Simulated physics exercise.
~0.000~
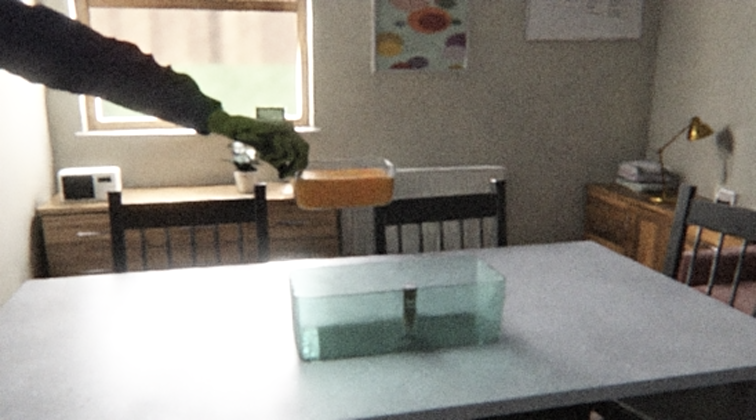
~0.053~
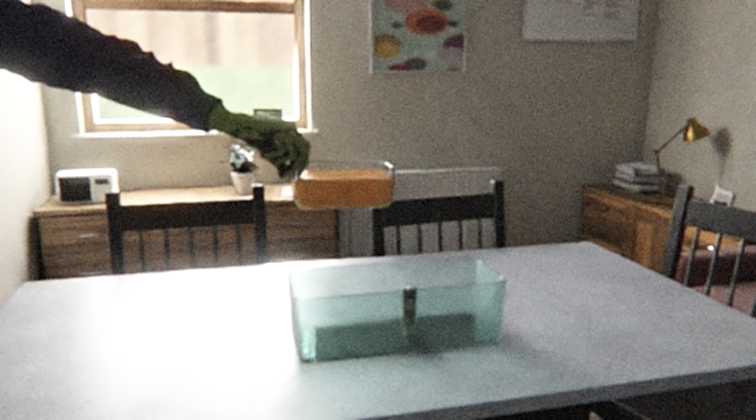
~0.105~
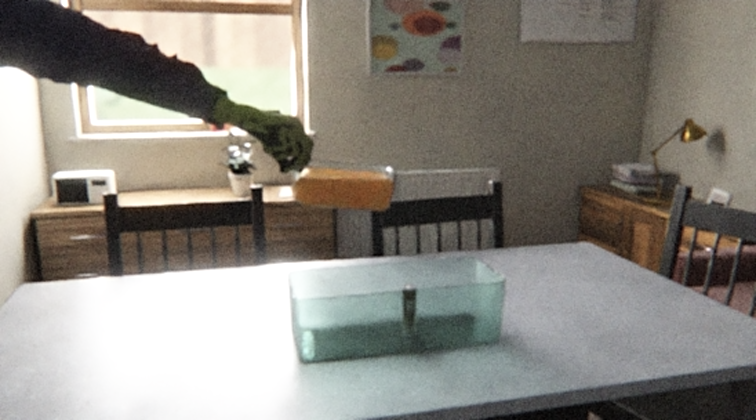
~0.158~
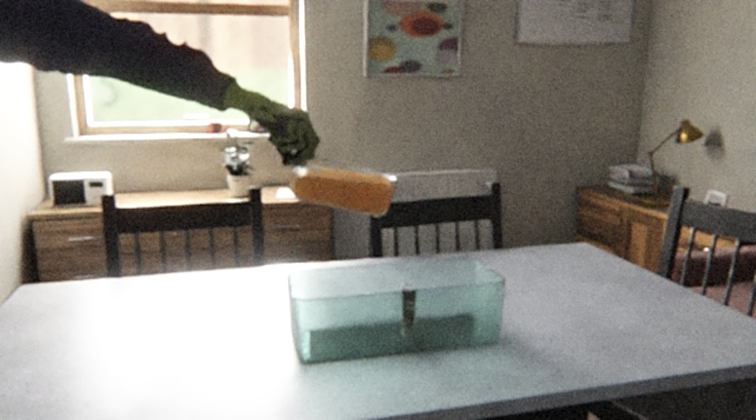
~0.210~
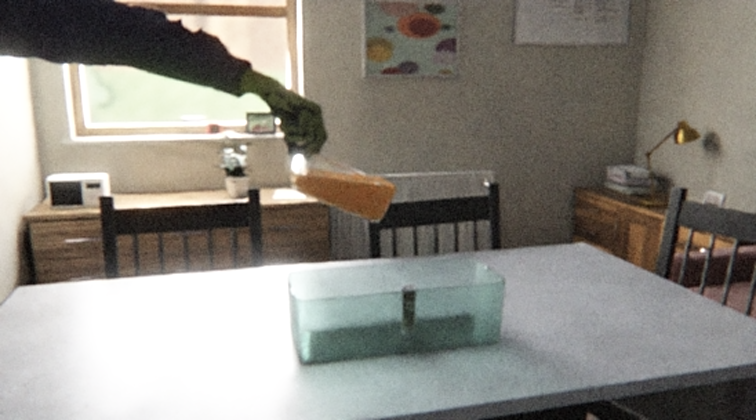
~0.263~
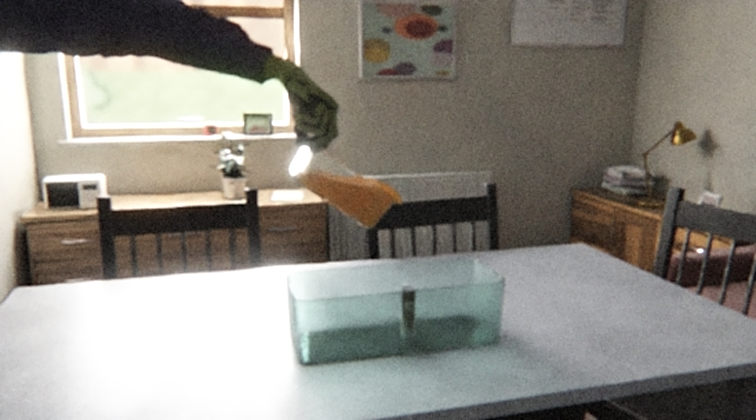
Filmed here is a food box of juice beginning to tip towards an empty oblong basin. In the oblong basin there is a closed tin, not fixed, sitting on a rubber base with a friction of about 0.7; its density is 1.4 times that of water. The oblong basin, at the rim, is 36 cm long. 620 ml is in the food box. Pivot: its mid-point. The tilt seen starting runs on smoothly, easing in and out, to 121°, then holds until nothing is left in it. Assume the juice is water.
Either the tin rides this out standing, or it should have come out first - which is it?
It does not tilt over.
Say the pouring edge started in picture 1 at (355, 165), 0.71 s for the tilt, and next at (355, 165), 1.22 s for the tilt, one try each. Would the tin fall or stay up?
Try 1: Tipped over; try 2: Still standing.
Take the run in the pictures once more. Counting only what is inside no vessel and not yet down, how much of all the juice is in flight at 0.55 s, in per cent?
Some 34 per cent.
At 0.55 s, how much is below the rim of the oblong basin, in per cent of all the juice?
About 62 per cent.
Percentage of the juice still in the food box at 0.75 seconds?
Close to 0 percent of the total.
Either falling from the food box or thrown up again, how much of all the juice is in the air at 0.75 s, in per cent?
Something like 6 per cent of the total.
Then, 0.55 s in, the tilt is 106° and 4 per cent is still to pour; the tin stands where it began.
Then, 0.75 s in, the tilt is 121° and 0 per cent is still to pour; the tin stands where it began.
Then, 0.97 s in, the tilt is 121° and 0 per cent is still to pour; the tin stands where it began.
Then, 1.21 s in, the tilt is 121° and 0 per cent is still to pour; the tin stands where it began.
Finally, the tin stands where it began.
